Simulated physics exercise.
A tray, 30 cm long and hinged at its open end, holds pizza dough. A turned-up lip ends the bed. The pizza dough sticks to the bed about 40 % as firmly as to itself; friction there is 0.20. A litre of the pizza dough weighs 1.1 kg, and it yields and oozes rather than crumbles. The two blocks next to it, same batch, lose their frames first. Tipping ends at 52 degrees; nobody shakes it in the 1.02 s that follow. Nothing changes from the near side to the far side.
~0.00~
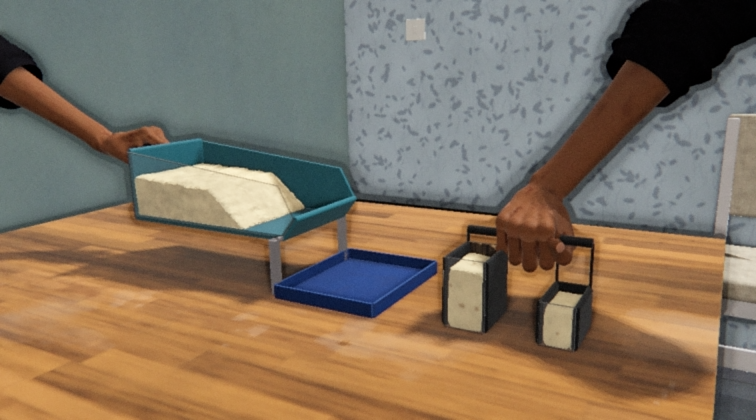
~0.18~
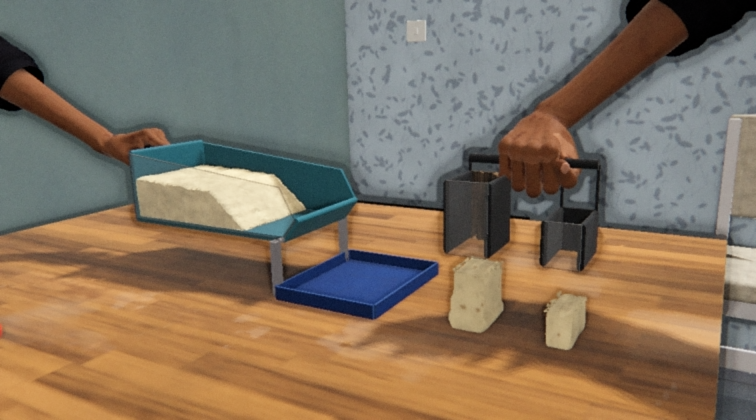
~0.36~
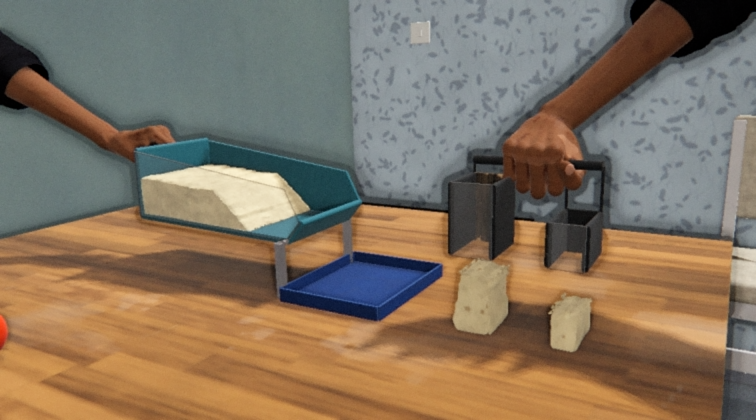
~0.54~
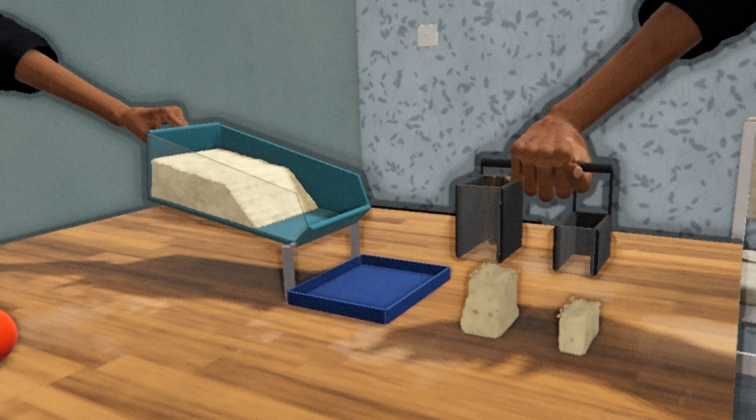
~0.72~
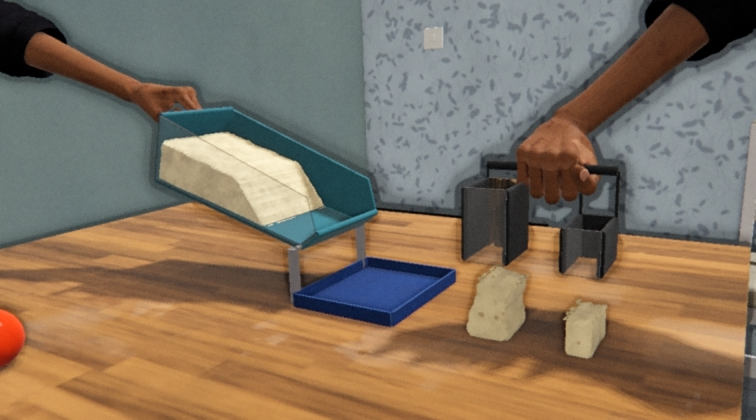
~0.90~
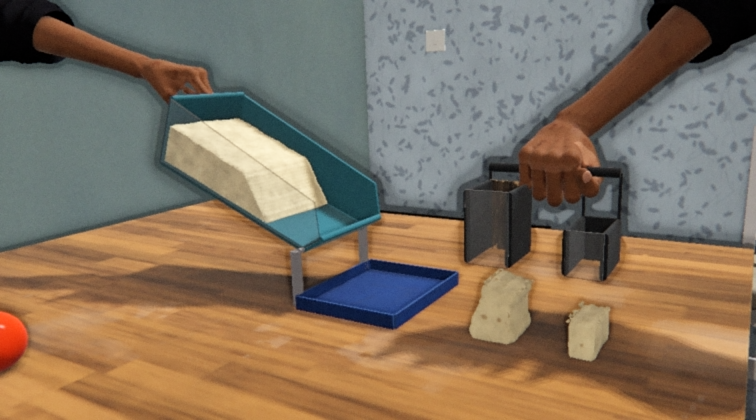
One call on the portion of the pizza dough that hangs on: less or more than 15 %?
The result is less than 15 %.
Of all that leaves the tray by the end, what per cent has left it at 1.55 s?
Some 50 per cent.
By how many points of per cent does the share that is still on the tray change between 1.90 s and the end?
About 0 %.
After 1.20 s, the tilt is 33 degrees and 100 % is on the bed.
After 1.55 s, the tilt is 47 degrees and 54 % is on the bed.
After 1.90 s, the tilt is 52 degrees and 0 % is on the bed.
After 2.25 s, the tilt is 52 degrees and 0 % is on the bed.
After 2.76 s, at the end, the tilt is 52 degrees and 0 % is on the bed.
